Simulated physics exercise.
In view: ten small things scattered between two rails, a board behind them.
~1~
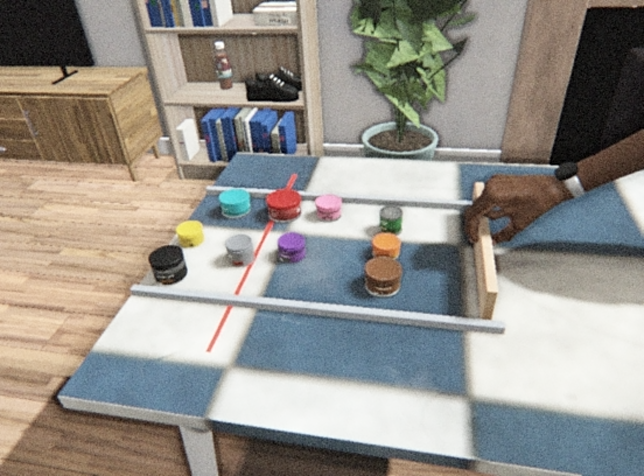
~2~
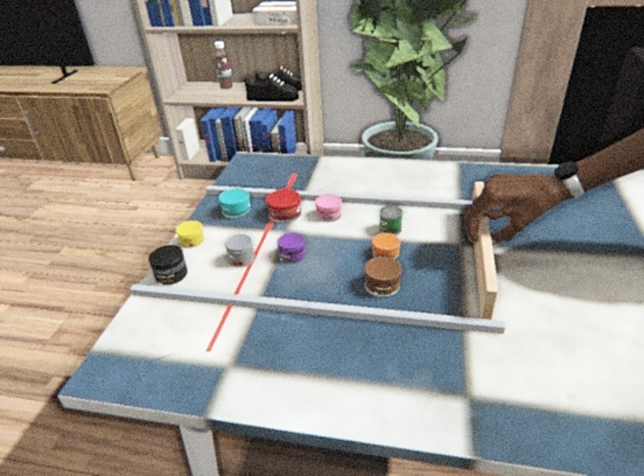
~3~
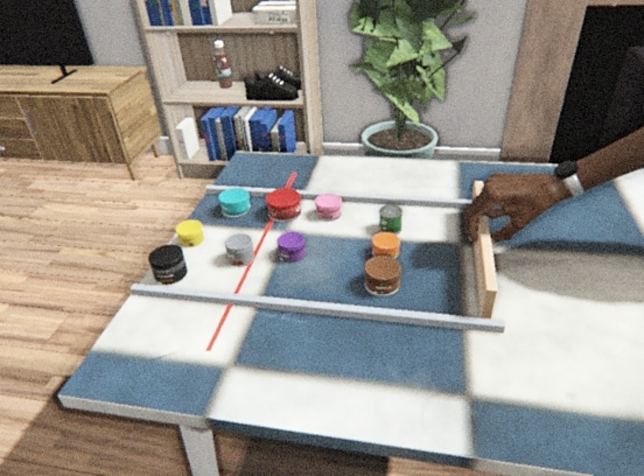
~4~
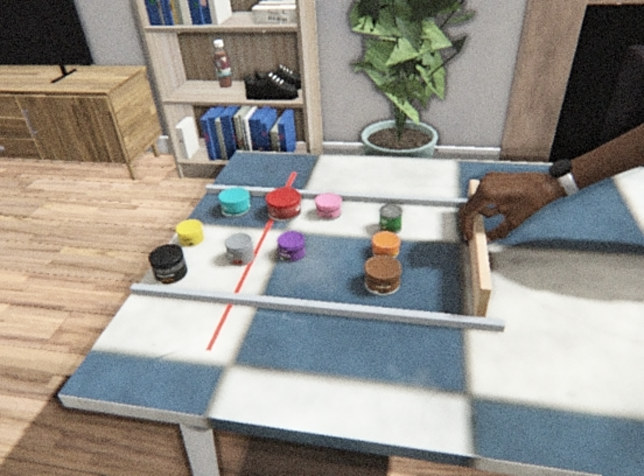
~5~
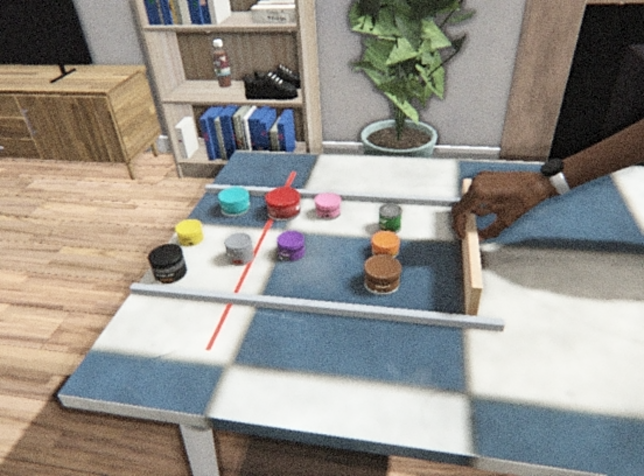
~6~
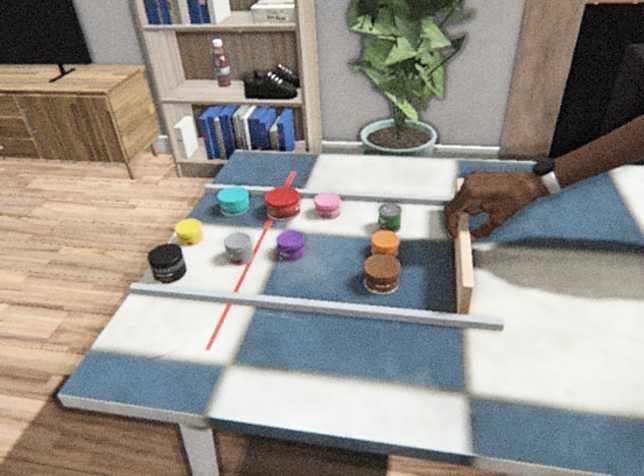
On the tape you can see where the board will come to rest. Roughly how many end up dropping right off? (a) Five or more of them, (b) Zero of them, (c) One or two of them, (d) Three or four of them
Answer: B.
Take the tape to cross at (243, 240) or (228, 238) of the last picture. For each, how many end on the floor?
0 and 1.
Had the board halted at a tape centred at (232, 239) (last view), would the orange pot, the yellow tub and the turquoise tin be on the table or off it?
The orange pot? It is safe. The yellow tub? It is safe. The turquoise tin? It does not stay.
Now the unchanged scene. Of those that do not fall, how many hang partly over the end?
Overhang count: 0.
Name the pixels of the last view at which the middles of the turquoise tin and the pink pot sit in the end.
Result: One at about (206, 202), the other at about (264, 200).
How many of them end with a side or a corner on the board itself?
4 in contact.
Soon after, none off yet; yellow tub at rest near (190, 233); black tub at rest near (168, 263); turquoise tin at rest near (234, 201).
In the end, the number that fall off is zero.
